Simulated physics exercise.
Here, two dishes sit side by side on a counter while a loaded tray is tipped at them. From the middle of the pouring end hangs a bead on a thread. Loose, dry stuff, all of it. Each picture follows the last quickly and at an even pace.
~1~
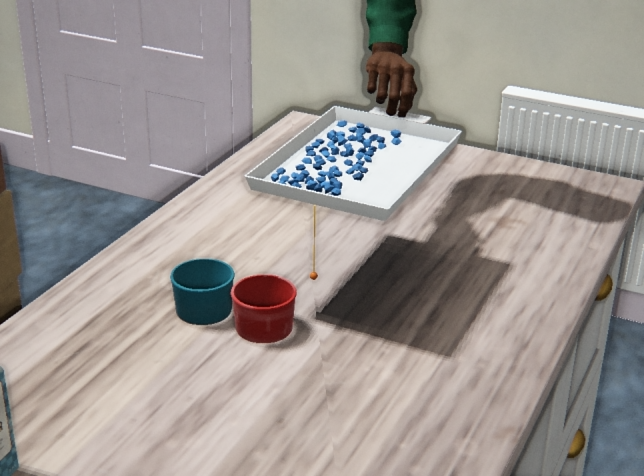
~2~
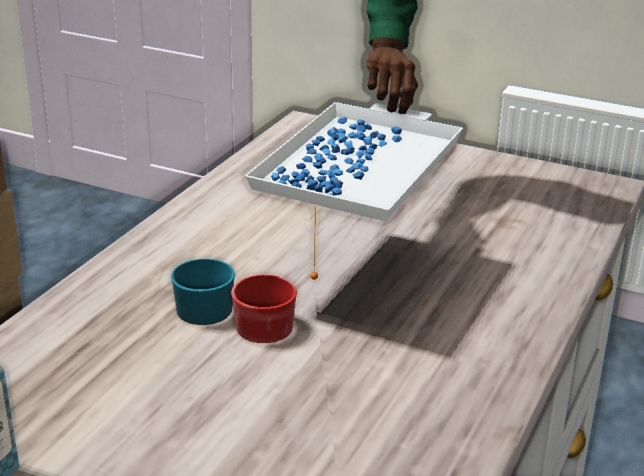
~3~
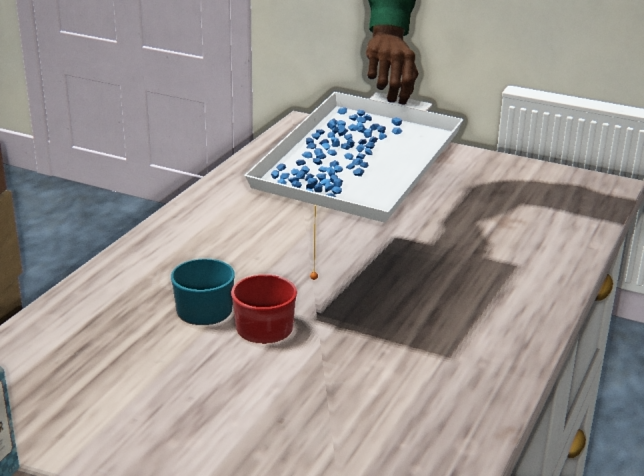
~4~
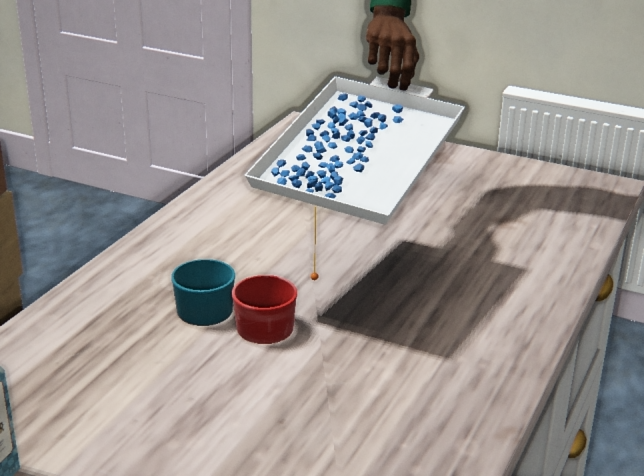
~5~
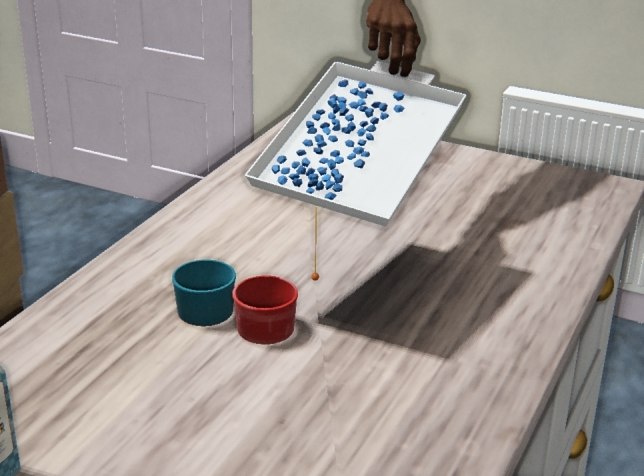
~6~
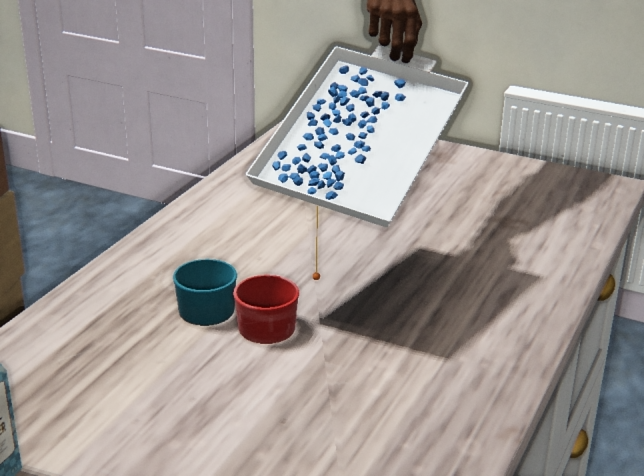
Above a wooden counter with two dishes, a hand gradually tilts a tray of blue stones.
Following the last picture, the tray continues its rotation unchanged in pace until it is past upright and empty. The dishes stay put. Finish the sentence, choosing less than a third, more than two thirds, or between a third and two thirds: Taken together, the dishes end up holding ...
Taken together, the dishes end up holding less than a third of the load.
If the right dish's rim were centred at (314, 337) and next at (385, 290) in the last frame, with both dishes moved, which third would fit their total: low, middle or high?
To begin with: Less than a third; after that: Under a third.
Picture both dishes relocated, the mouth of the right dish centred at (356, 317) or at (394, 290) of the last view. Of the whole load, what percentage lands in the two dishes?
I'd expect some 70 percent, and then some 0 percent.
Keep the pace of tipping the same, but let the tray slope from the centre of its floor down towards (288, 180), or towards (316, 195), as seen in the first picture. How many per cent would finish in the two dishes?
In turn 20 and 50 in a hundred.
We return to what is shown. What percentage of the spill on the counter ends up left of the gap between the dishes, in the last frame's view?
That's about 0 per cent of the spill.
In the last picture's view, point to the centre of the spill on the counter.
Around (347, 360).
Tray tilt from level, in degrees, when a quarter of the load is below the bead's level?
Around 80°, give or take.
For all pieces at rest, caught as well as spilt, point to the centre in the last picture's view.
At about (343, 359), give or take.
Soon after the last picture, tray tipped steeply; nearly all on the tray; a stray few in the air.
A little later, tray tipped past a quarter turn; about a quarter on the tray; a stray few in the right dish; about half outside both; about a quarter in the air.
Later still, tray tipped past a quarter turn; a small part in the right dish; nearly all outside both.
At rest, tray tipped past a quarter turn; a small part in the right dish; none in the left dish; nearly all outside both.
